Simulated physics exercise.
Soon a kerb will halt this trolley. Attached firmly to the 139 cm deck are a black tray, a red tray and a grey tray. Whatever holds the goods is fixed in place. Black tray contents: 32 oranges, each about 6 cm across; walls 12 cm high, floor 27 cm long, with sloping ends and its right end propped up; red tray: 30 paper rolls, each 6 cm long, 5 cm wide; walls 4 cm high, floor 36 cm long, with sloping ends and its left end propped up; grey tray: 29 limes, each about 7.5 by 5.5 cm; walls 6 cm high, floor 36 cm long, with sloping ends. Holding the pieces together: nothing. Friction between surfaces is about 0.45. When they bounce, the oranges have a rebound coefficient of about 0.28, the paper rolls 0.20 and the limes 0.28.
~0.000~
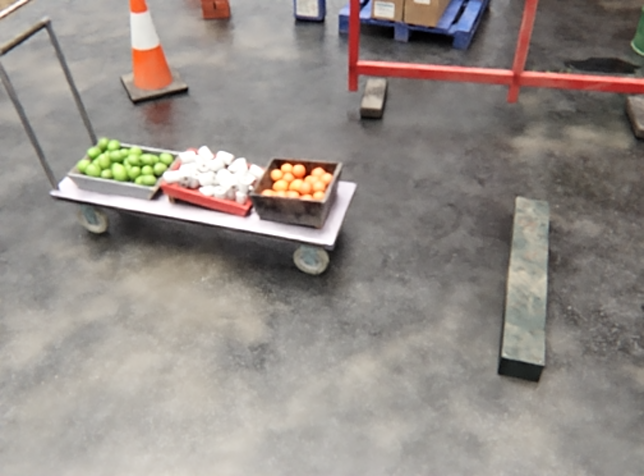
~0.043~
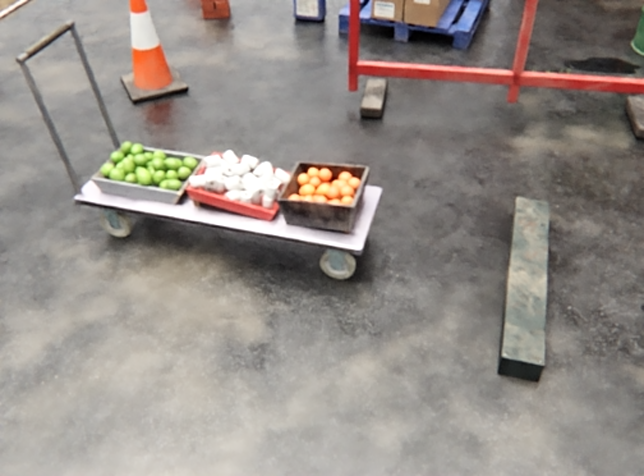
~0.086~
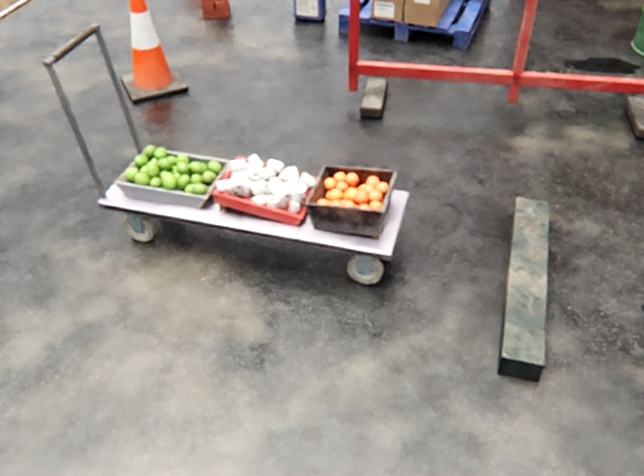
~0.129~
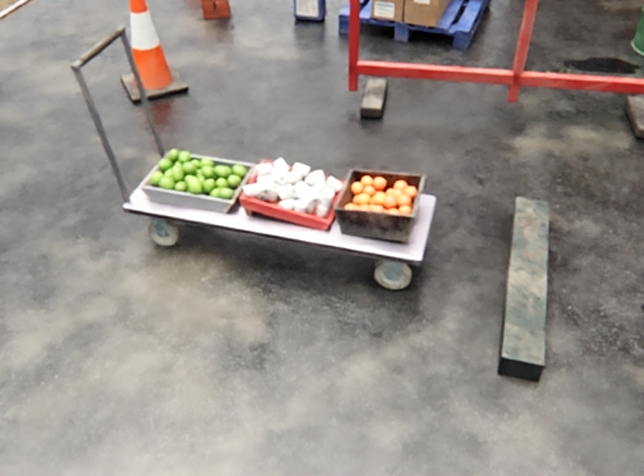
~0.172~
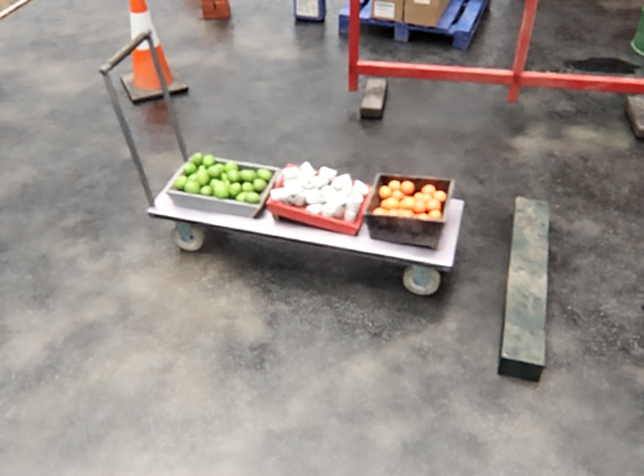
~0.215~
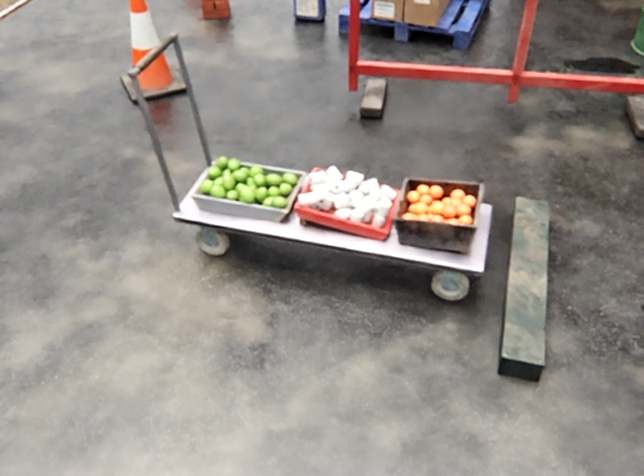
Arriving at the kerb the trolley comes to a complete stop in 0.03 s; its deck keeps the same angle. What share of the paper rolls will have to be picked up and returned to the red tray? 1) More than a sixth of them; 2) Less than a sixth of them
1.
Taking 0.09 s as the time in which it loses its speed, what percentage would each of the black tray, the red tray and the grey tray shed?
That way you'd get black tray at 0, red tray at 40, and grey tray at 30 percent.
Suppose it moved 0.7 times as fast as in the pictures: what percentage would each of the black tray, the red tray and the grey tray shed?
Black tray 0, red tray 20, grey tray 20 per cent.
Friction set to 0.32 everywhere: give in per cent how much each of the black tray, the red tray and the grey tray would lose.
Black tray 0, red tray 30, grey tray 40 per cent.
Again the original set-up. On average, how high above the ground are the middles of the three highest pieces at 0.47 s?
Close to 56 cm up.
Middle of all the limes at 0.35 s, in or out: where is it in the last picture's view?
I'd say near (304, 188).
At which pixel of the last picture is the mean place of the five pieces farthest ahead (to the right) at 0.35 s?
Roughly at (506, 221).
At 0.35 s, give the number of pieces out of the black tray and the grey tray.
Roughly - black tray: 0; grey tray: 2.
After 0.25 s, contact.
After 0.35 s, black tray 32 in, 0 out, red tray 29 in, 1 out and grey tray 27 in, 2 out.
After 0.47 s, black tray 32 in, 0 out, red tray 23 in, 7 out and grey tray 20 in, 9 out.
After 0.70 s, black tray 32 in, 0 out, red tray 21 in, 9 out and grey tray 19 in, 10 out.
When it is over (at 1.21 s), black tray 32 in, 0 out, red tray 21 in, 9 out and grey tray 19 in, 10 out. Asked share, 9 of 30, 30 per cent.
